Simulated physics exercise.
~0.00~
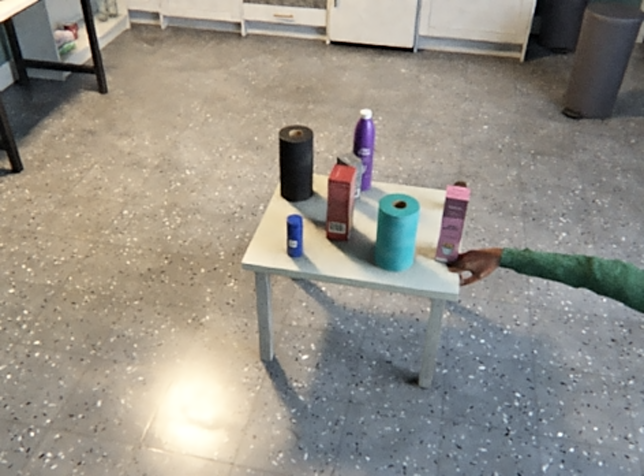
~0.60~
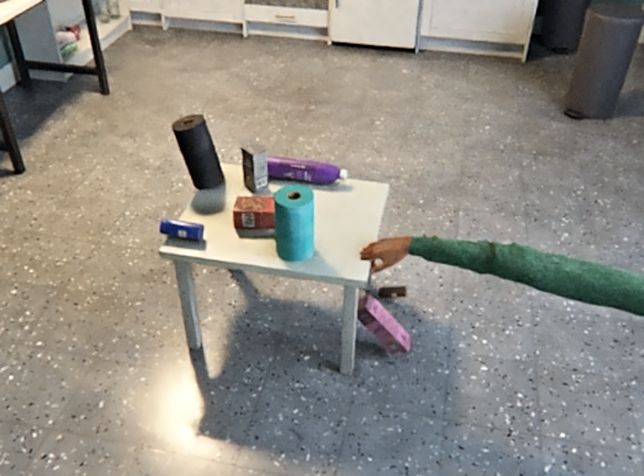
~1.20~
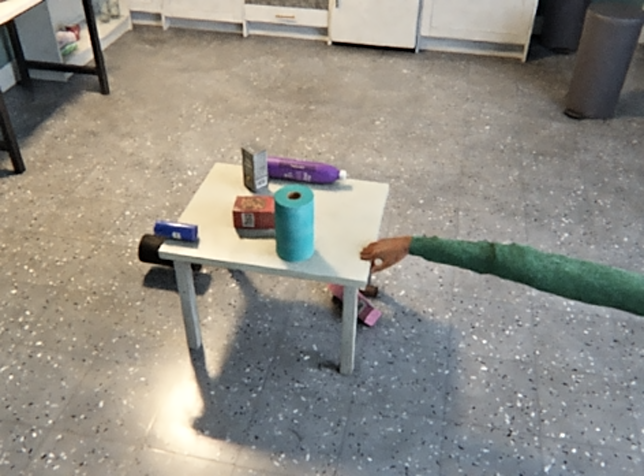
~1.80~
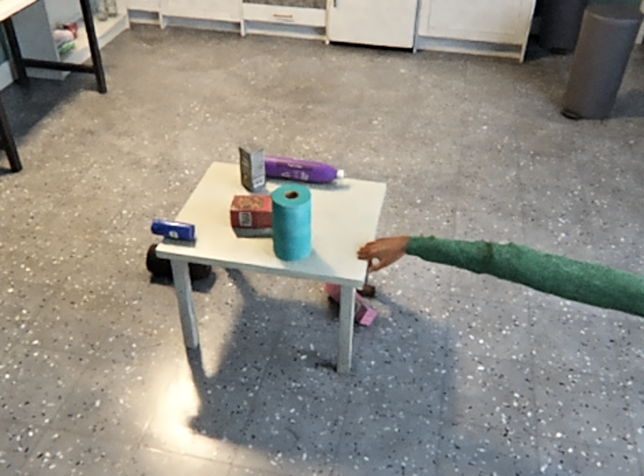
A hand in a green sleeve shoved a small white table to the left, toppling a purple bottle, red carton and blue shaker on top, while a pink carton and black roll fell to the floor and the turquoise roll and grey carton stayed upright.
